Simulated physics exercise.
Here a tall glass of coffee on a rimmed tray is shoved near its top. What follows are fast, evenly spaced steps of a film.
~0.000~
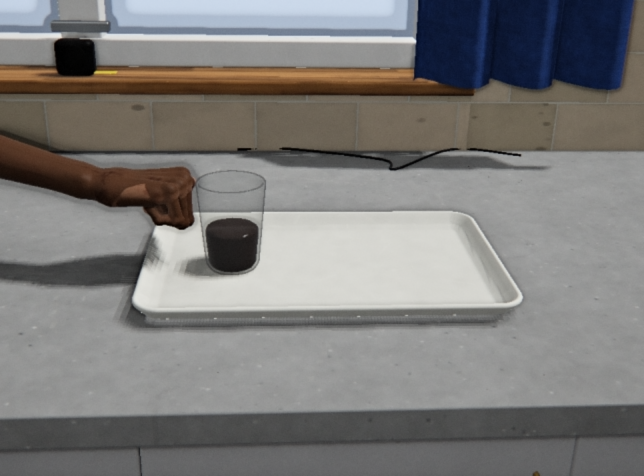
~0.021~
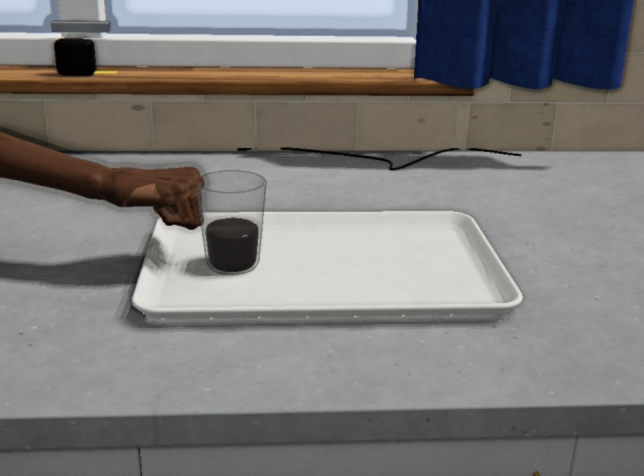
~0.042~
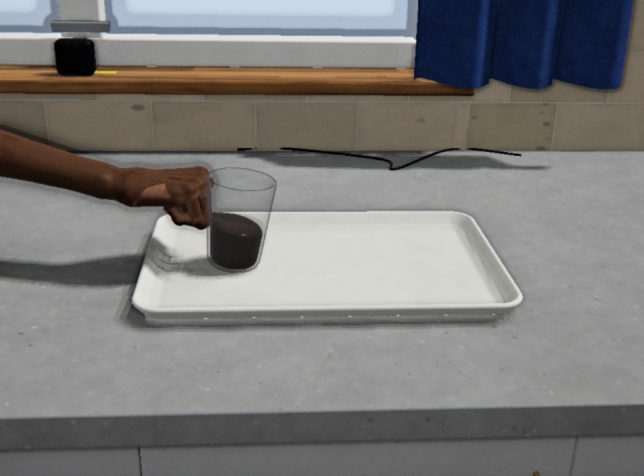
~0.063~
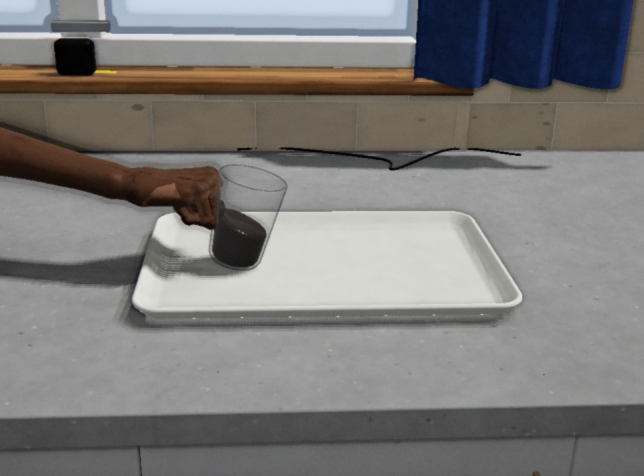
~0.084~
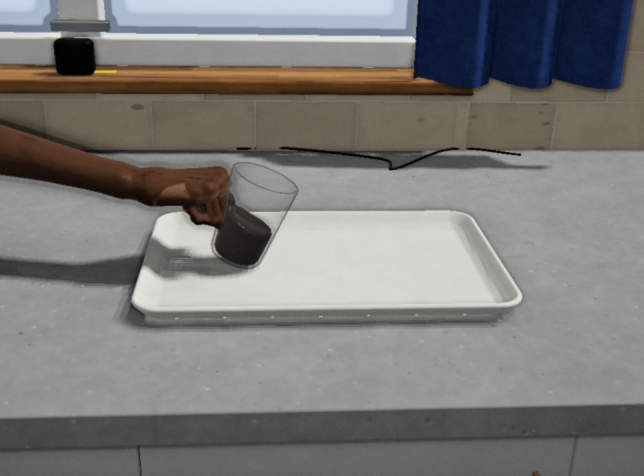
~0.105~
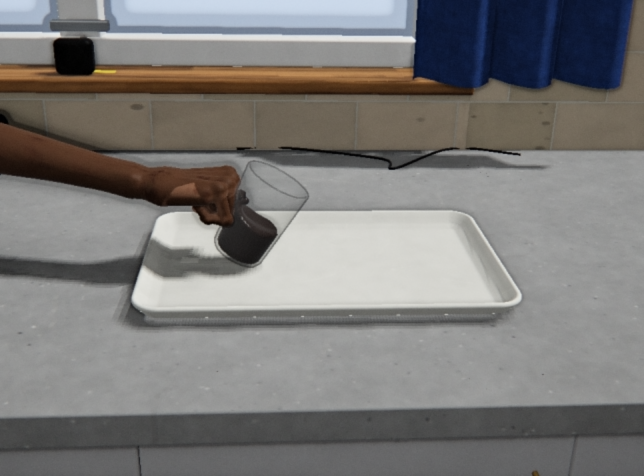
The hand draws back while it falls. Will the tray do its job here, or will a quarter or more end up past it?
Over a quarter slops off.
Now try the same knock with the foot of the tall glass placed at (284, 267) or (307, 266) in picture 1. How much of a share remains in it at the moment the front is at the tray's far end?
About 65 % and 80 %.
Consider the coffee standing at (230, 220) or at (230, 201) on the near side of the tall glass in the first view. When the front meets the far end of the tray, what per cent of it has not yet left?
About 55 and 45 per cent.
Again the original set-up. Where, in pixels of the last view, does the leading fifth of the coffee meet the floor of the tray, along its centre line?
(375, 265).
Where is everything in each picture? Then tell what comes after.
The first frame shows tilt 0°; right rim (264, 183); surface from (205, 226) to (259, 226); the tray's far rim is at (493, 254); the tray is clear ahead.
The second frame shows tilt 0°; right rim (265, 183); surface from (206, 226) to (259, 226).
The third frame shows tilt 7°; right rim (275, 184); surface from (211, 215) to (261, 226).
The fourth frame shows tilt 14°; right rim (285, 187); surface from (218, 203) to (266, 227).
The fifth frame shows tilt 21°; right rim (296, 190); surface from (223, 205) to (272, 228).
The sixth frame shows tilt 29°; right rim (307, 196); surface from (227, 214) to (279, 228).
A moment on, the tall glass lies on its side and 100 per cent is in the glass, 0 on the tray and 0 above or beyond its rim.
Next, the tall glass lies on its side and 55 per cent is in the glass, 42 on the tray and 2 above or beyond its rim.
Then the tall glass lies on its side and 27 per cent is in the glass, 58 on the tray and 16 above or beyond its rim.
Later the tall glass lies on its side and 14 per cent is in the glass, 45 on the tray and 40 above or beyond its rim.
Finally, 60 per cent is held by tray and glass, 40 is off the tray.
